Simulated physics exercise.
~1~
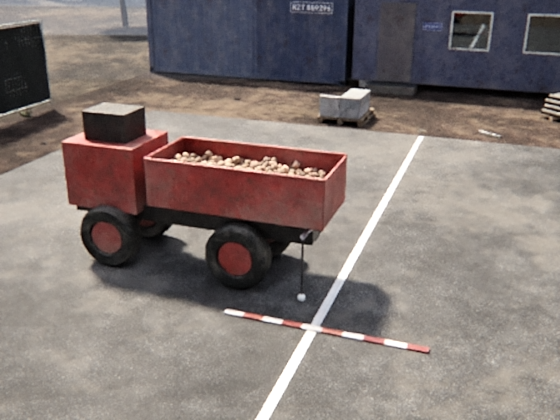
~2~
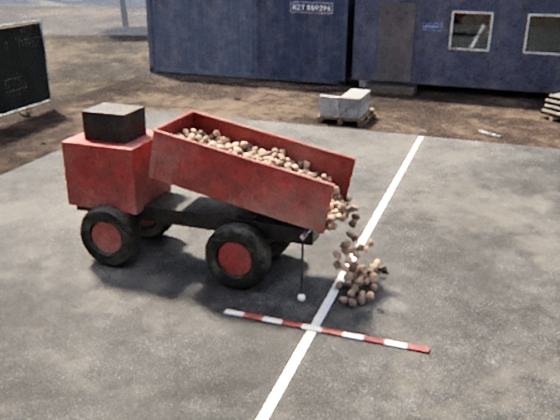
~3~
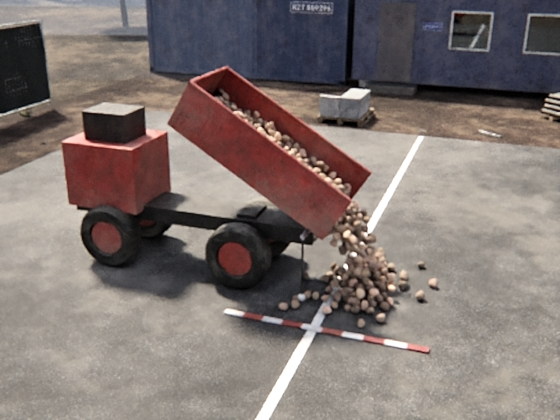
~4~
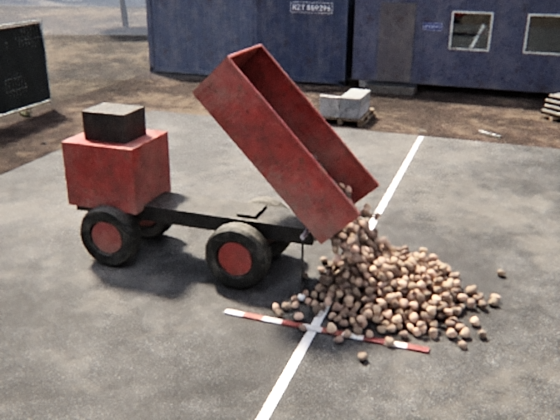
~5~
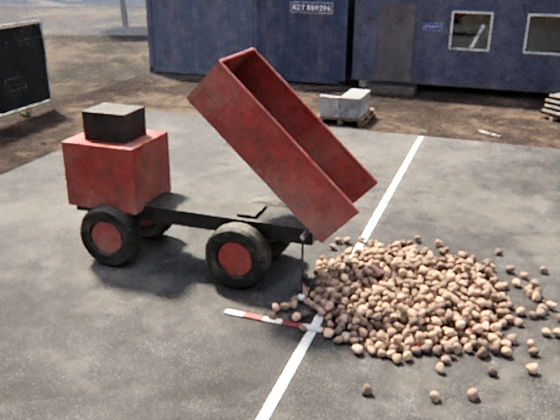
A red tipper raised its body and poured round stones out of the back onto the pavement, mostly past the white line, until it stood empty, still tilted steeply, behind a wide, spread-out heap covering part of the red and white striped strip.
